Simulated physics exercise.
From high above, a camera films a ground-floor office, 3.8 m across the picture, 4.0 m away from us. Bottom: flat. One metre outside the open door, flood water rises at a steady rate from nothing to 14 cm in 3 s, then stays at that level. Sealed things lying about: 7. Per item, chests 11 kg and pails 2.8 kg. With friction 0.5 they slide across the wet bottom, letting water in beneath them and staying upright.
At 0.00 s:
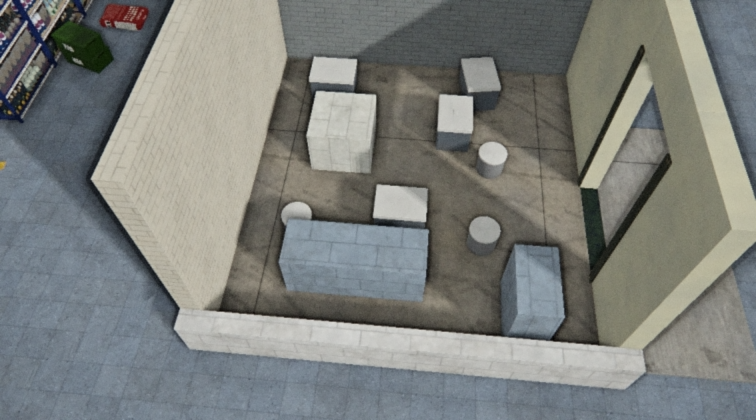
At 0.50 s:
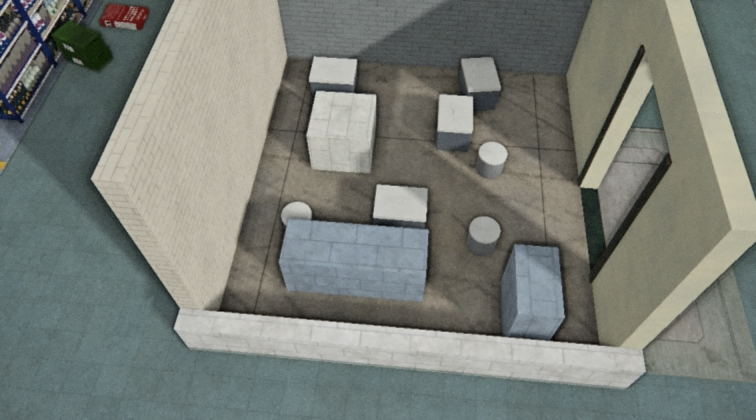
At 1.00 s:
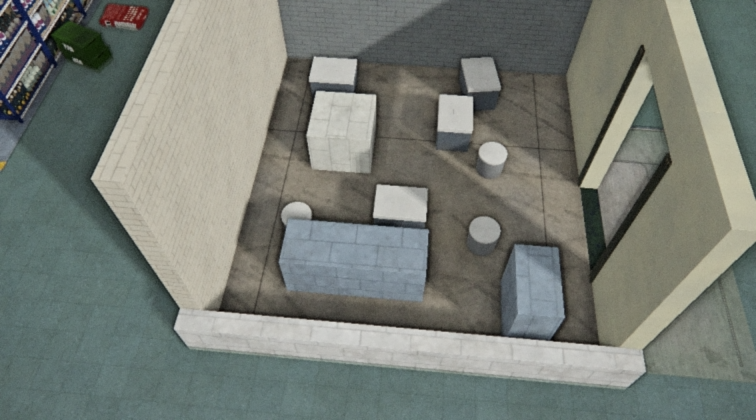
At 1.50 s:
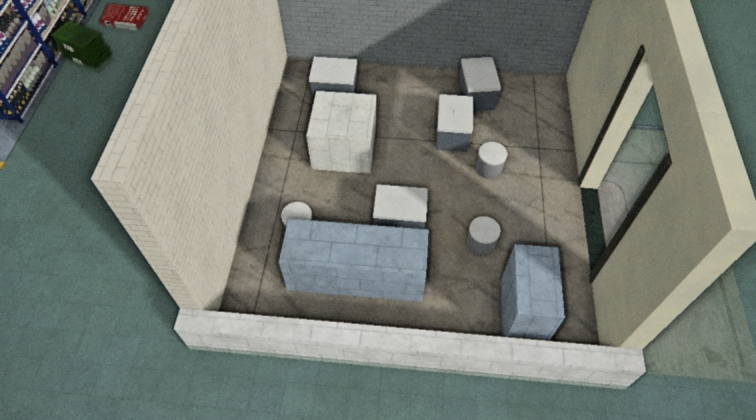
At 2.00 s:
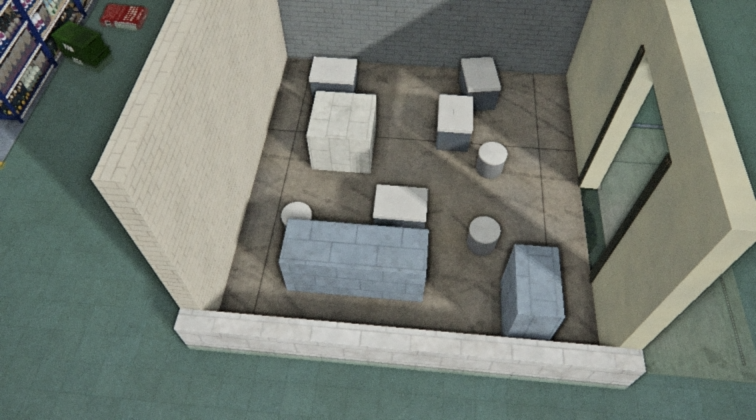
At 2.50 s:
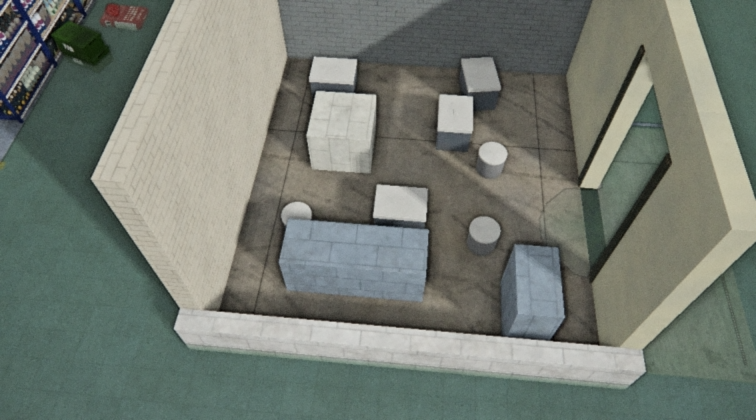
Roofless ground-floor room seen from above, blocks and round stools staying still as greenish water spreads outside and reaches the doorway.
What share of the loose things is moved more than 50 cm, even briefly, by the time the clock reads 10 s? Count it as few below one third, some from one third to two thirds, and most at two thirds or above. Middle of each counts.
Some.
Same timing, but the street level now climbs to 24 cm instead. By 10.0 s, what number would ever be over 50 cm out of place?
Count: 6.
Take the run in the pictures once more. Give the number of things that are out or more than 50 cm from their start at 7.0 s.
My count gives 1.
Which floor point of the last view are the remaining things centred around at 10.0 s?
About (366, 157).
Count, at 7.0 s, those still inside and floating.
2.
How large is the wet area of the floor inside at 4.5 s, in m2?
About 5.0 m2.
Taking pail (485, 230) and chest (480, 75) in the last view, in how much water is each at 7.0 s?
Depths: Near 5 cm, then near 2 cm.
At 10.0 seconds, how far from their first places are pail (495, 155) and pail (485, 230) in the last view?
Respectively 100 and 200 centimetres.
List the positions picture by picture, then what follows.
In the first frame, a chest at (401, 202) rests on the ground; a chest at (456, 112), on the bottom; 0.0 m2 under water; 0 of 7 have shifted.
In the second frame, a chest at (401, 202) rests on the ground; a chest at (456, 112) rests on the ground; 0.0 m2 under water; 0 of 7 have shifted.
In the third frame, a chest at (401, 202) rests on the ground; a chest at (456, 112), on the bottom; water covers 0.0 m2; 0 of 7 have shifted.
In the fourth frame, a chest at (401, 202) rests on the ground; a chest at (456, 112), on the bottom; 0.0 m2 under water; 0 of 7 have shifted.
In the fifth frame, a chest at (401, 202) rests on the ground; a chest at (456, 112) rests on the ground; water covers 0.0 m2; 0 of 7 have shifted.
In the sixth frame, a chest at (401, 202), on the bottom; a chest at (456, 112) rests on the ground; water covers 0.4 m2; 0 of 7 have shifted.
After 3.5 s 0 of 7 are over 50 cm from their spots; 0 afloat.
After 4.5 s 1 of 7 are over 50 cm from their spots; 1 afloat.
After 7.0 s 1 of 7 are over 50 cm from their spots; 2 afloat.
After 10.0 s 4 of 7 are over 50 cm from their spots, and 4 have been at some point; 4 afloat.
